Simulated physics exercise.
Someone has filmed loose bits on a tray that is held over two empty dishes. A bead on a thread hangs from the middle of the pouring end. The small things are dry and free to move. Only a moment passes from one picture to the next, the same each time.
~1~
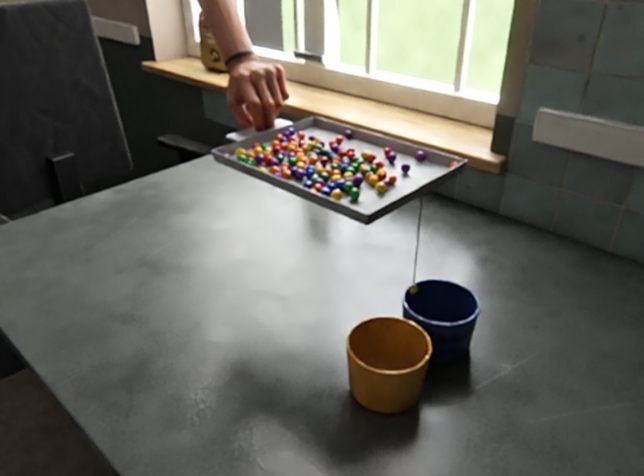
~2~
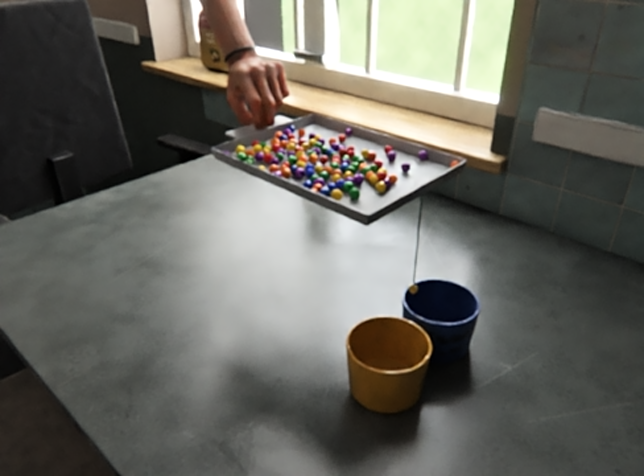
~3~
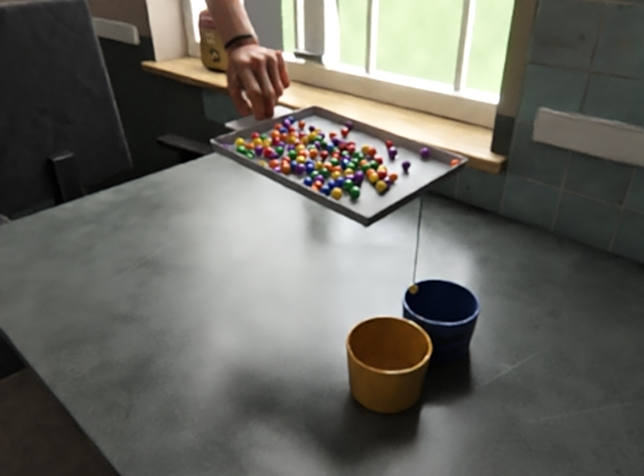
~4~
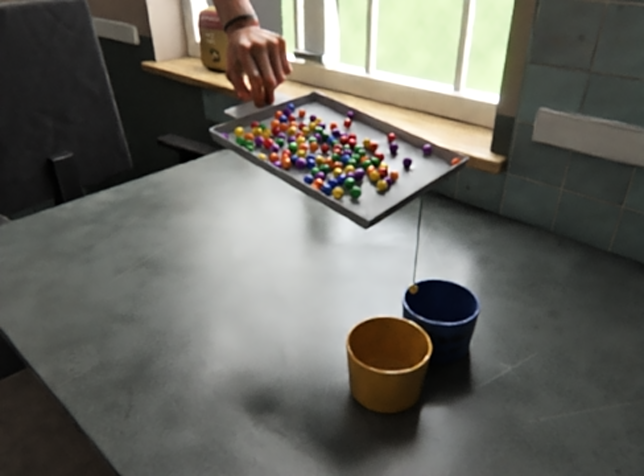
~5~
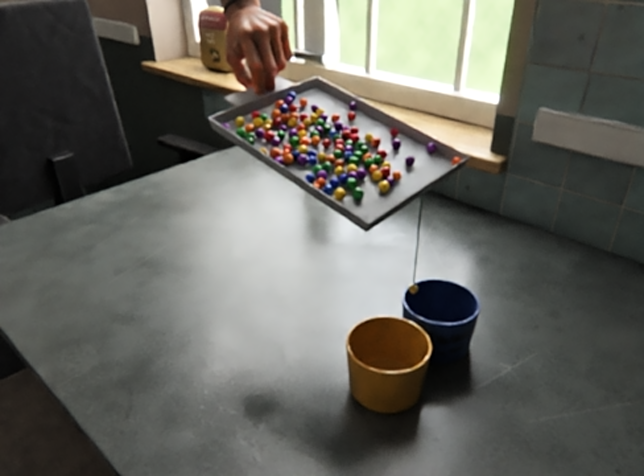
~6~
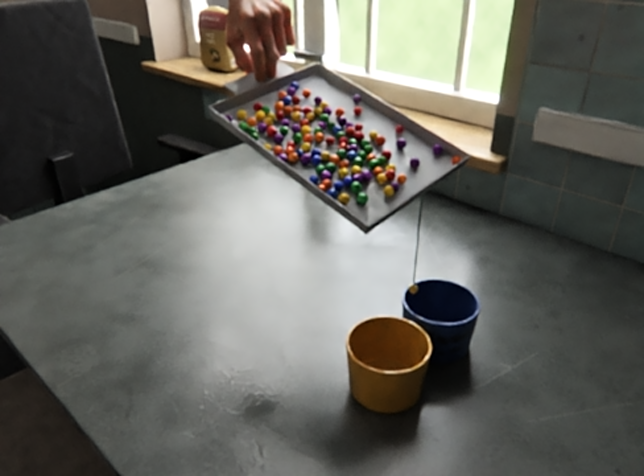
On a dark tabletop, a hand raises the back of a tray of colourful beads.
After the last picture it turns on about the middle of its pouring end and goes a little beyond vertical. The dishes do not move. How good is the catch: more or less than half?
In the dishes lies more than half of it.
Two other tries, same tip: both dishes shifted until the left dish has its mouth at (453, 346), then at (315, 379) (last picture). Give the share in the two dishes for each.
Near 10 % and 60 %.
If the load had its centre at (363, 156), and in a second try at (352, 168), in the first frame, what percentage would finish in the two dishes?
In turn 80 and 80 in a hundred.
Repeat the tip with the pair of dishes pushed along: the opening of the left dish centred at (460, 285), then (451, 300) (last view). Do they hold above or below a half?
In turn: Below a half; below a half.
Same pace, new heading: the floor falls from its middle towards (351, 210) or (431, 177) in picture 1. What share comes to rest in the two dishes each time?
Roughly 70 per cent, and 20 per cent.
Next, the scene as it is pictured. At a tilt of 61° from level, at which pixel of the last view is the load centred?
Roughly at (384, 205).
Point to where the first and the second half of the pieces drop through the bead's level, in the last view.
Around (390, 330) and then (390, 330).
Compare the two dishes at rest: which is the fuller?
That is the left one.
Just after the last frame, tray tipped steeply; the larger part on the tray; about a tenth in the left dish; just a few in the right dish; just a few outside both; about a tenth in the air.
A moment on, tray tipped right over; about a tenth on the tray; roughly two thirds in the left dish; about a tenth in the right dish; about a tenth outside both; about a tenth in the air.
Further on, tray tipped past a quarter turn; the larger part in the left dish; about a tenth in the right dish; roughly a quarter outside both.
When it is over, tray tipped past a quarter turn; the larger part in the left dish; about a tenth in the right dish; roughly a quarter outside both.
